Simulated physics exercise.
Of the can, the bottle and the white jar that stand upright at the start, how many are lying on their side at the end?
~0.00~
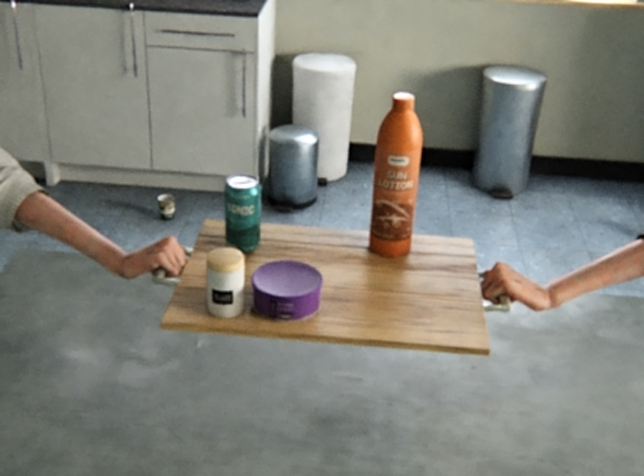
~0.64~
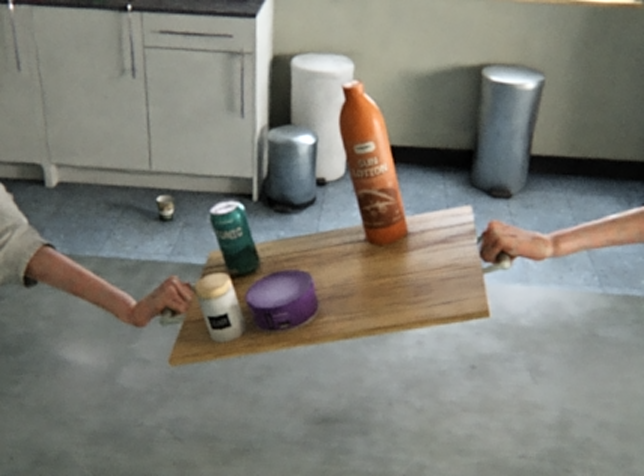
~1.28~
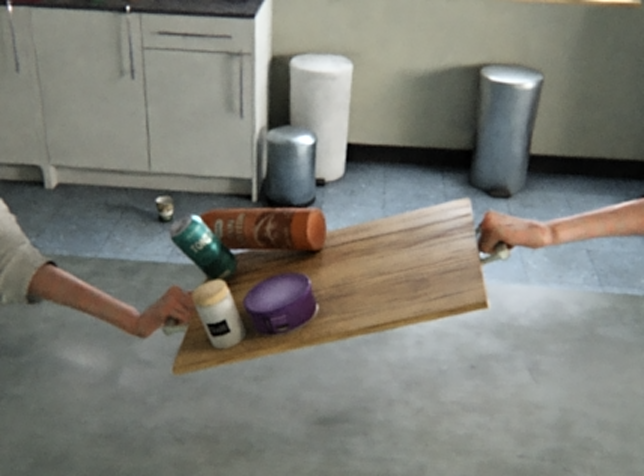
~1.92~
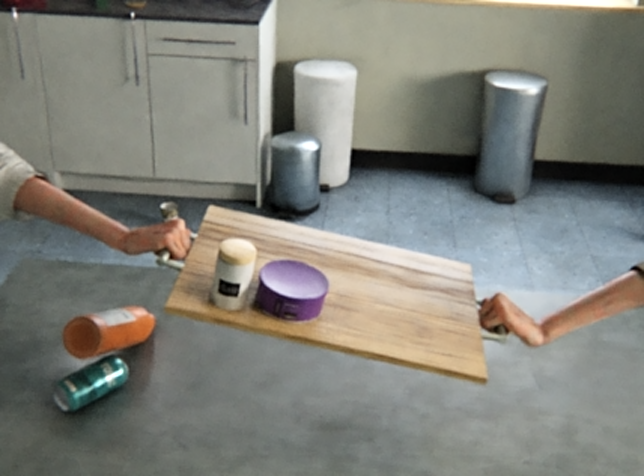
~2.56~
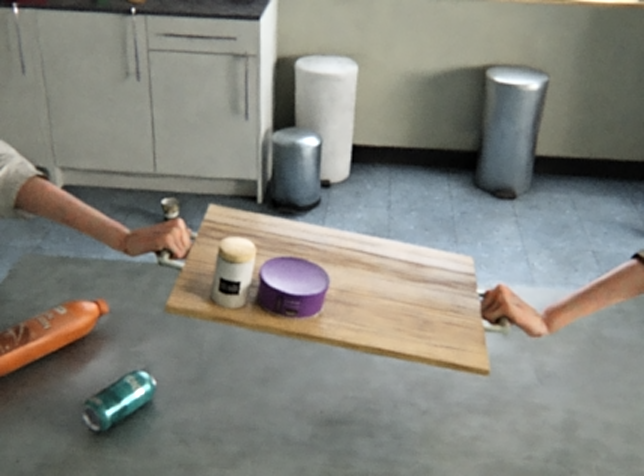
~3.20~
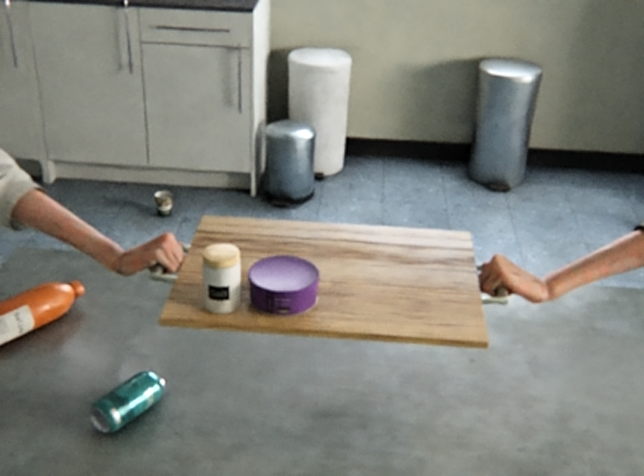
Two of them are lying on their side at the end, the turquoise can and the orange bottle.
